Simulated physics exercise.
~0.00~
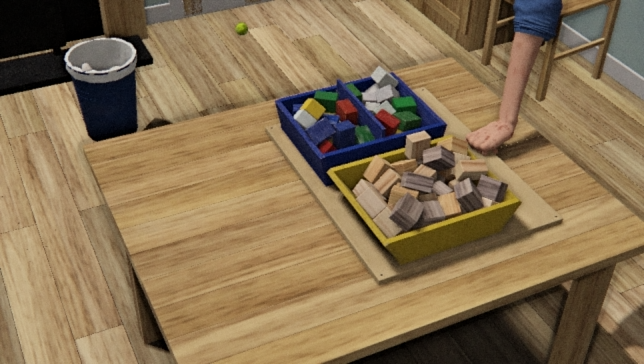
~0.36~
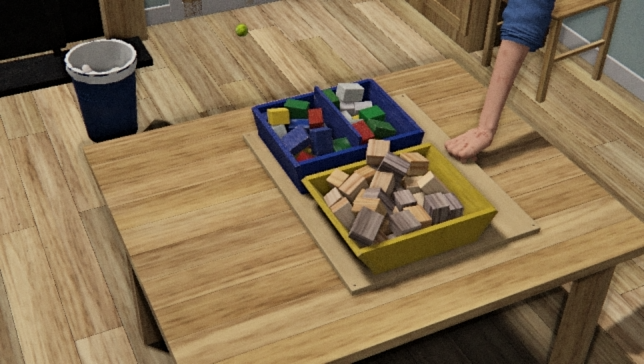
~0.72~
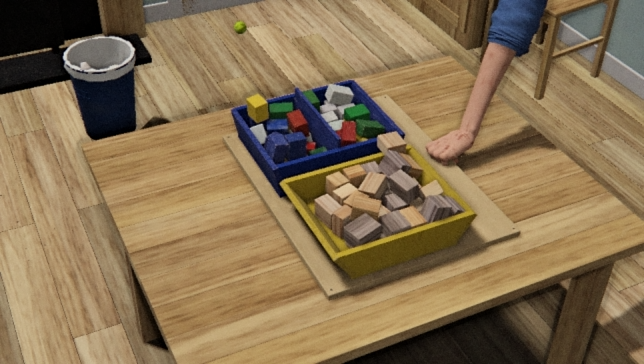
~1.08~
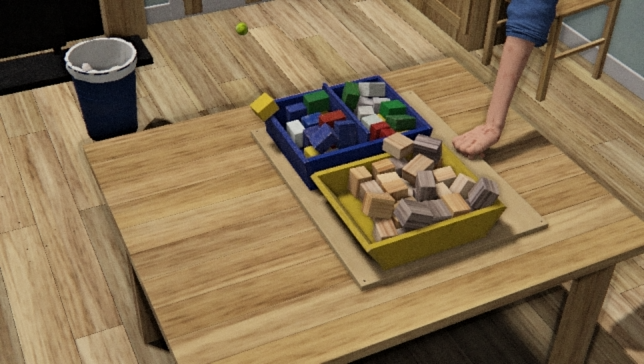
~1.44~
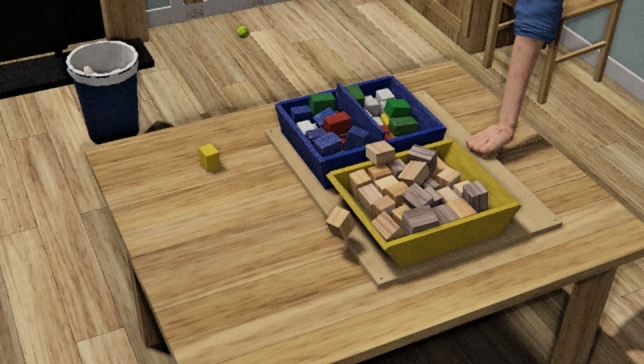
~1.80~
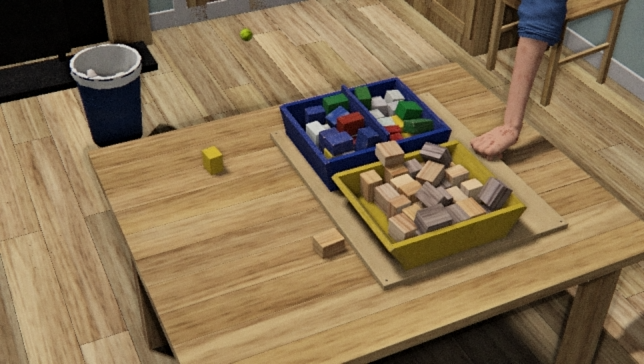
Hand jerking a board left then right on a wooden table, a yellow brick and a wooden block spilling from loaded containers.
